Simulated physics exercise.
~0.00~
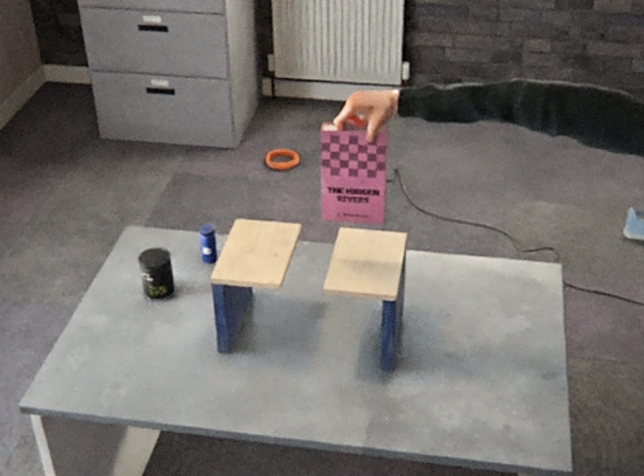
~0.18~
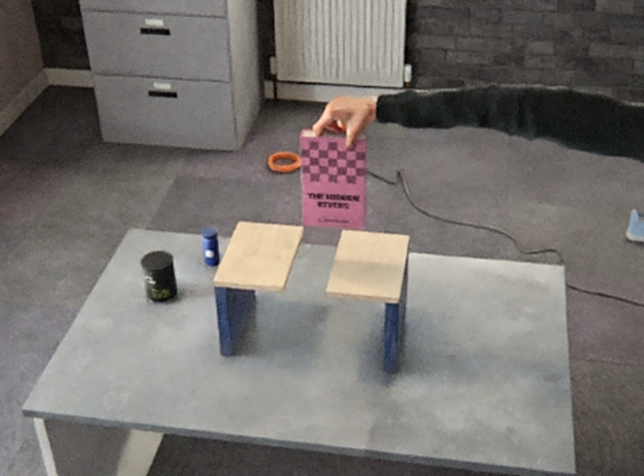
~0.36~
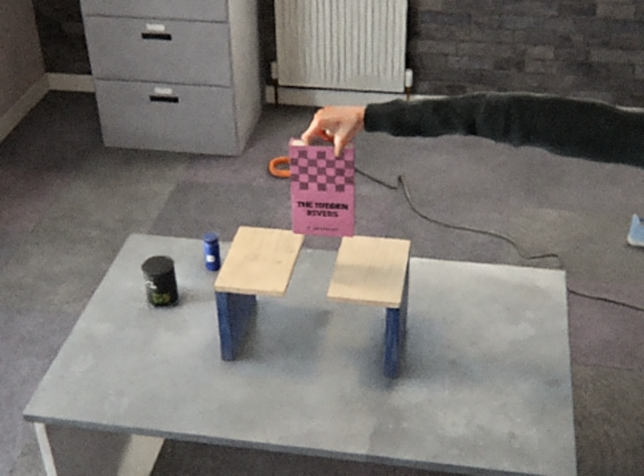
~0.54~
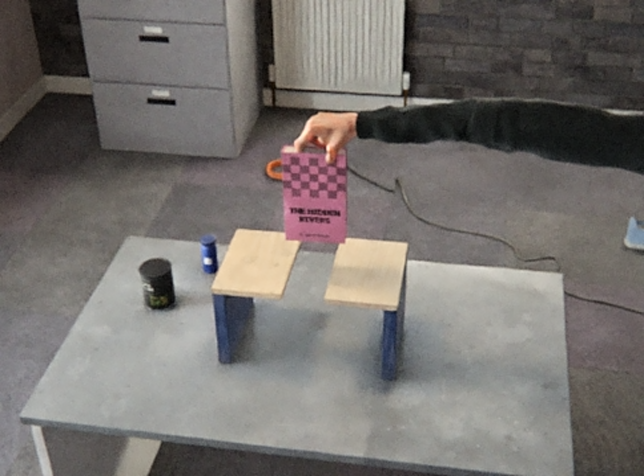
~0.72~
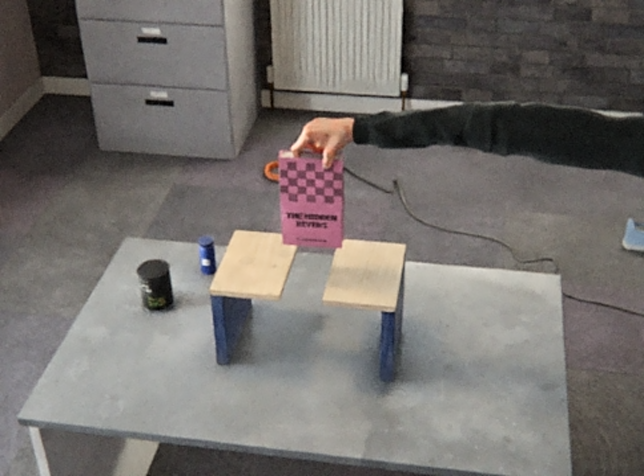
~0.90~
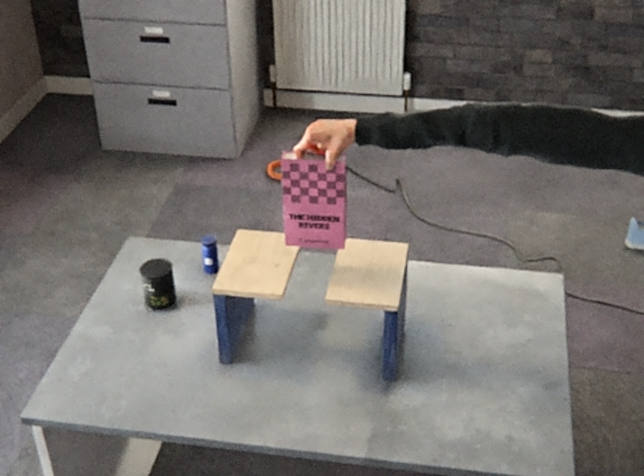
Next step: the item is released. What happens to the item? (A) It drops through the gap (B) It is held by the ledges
It is held by the ledges.
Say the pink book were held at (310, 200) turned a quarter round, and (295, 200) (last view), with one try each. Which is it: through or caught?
First try: It drops through; second try: It is caught.
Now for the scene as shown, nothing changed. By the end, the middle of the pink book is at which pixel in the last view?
In the last picture, near pixel (315, 225).
By 1.22 s, pink book moved a little near (315, 225).
By 1.56 s, pink book resting near (315, 225).
When it is over (1.9 s), moved from the start, pink book; the other 2 as before. End places, in pixels of the last picture, pink book near (315, 225). The book is caught.
